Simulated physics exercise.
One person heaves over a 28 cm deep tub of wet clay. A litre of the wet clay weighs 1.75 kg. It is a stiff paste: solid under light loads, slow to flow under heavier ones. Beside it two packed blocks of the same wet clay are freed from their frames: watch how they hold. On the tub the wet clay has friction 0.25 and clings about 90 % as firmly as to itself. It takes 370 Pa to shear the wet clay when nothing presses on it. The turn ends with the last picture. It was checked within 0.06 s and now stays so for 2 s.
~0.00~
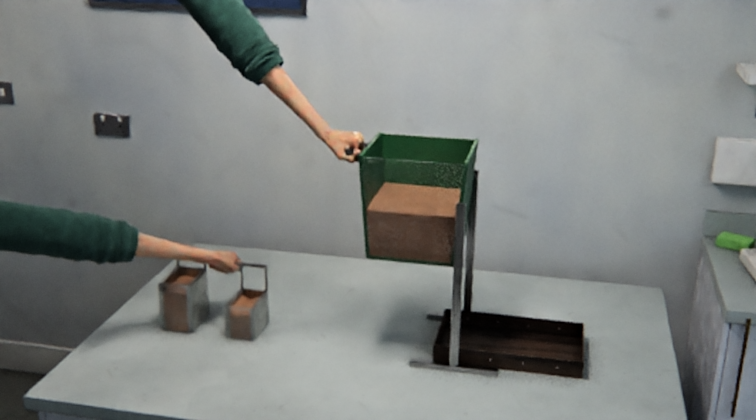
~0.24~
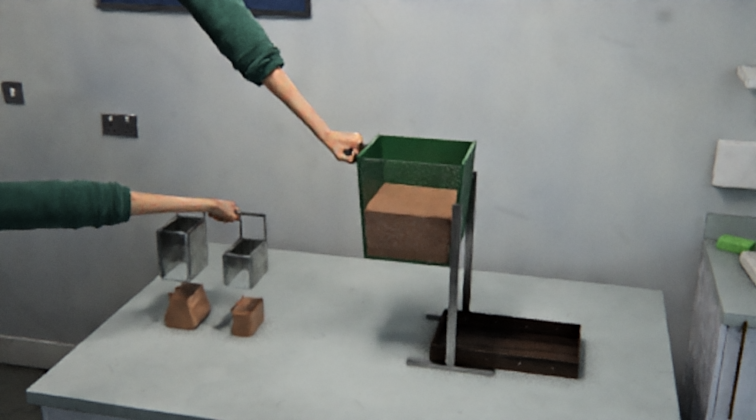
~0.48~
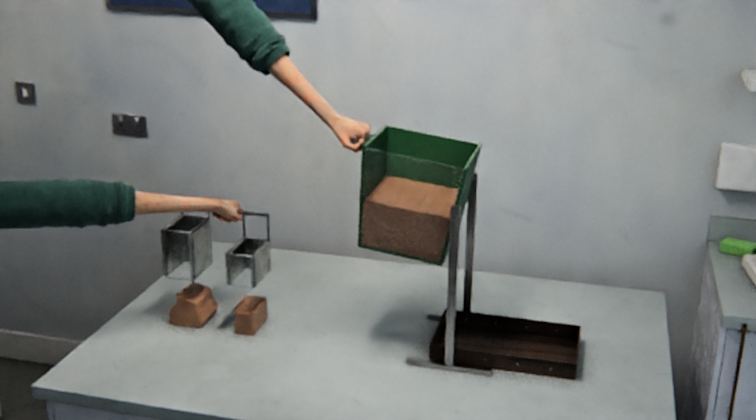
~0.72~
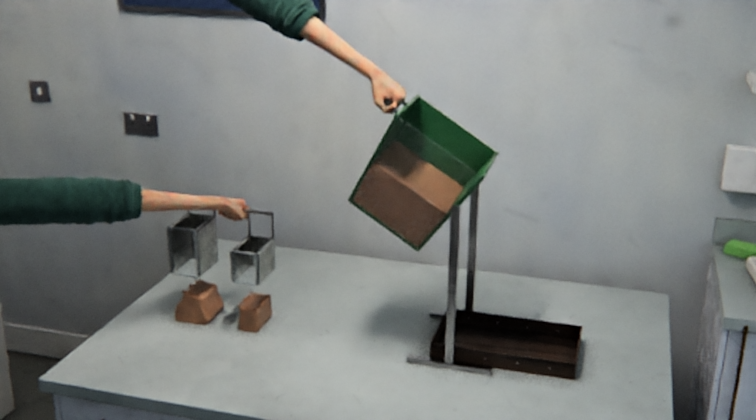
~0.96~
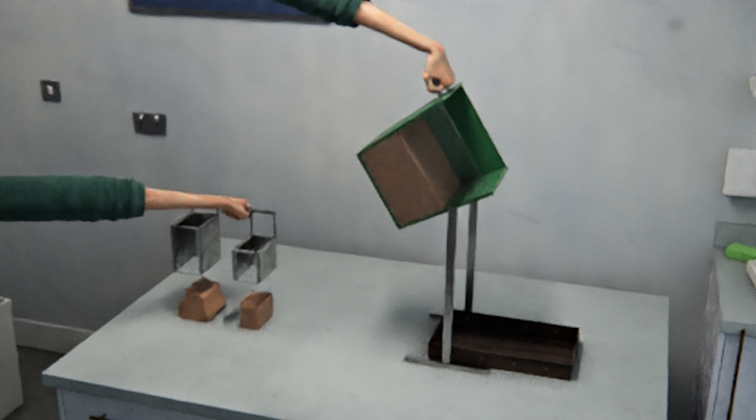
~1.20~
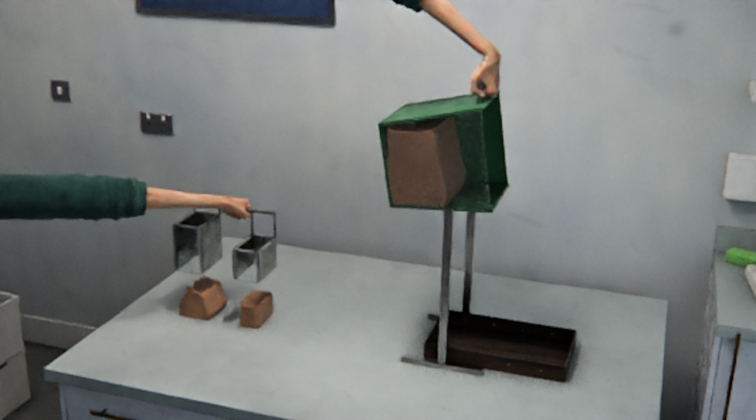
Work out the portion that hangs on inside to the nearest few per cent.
The portion that hangs on inside is near 100 %.
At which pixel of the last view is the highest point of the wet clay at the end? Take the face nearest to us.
At about (427, 158).
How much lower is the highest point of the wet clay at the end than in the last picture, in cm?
About 7 cm.
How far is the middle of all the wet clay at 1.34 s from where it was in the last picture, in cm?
About 4 cm.
After 1.34 s, the tub is at 81 degrees and holds 100 %.
After 1.51 s, the tub is at 81 degrees and holds 100 %.
After 1.68 s, the tub is at 81 degrees and holds 100 %.
After 1.85 s, the tub is at 81 degrees and holds 100 %.
After 3.20 s, the tub is at 81 degrees and holds 100 %.
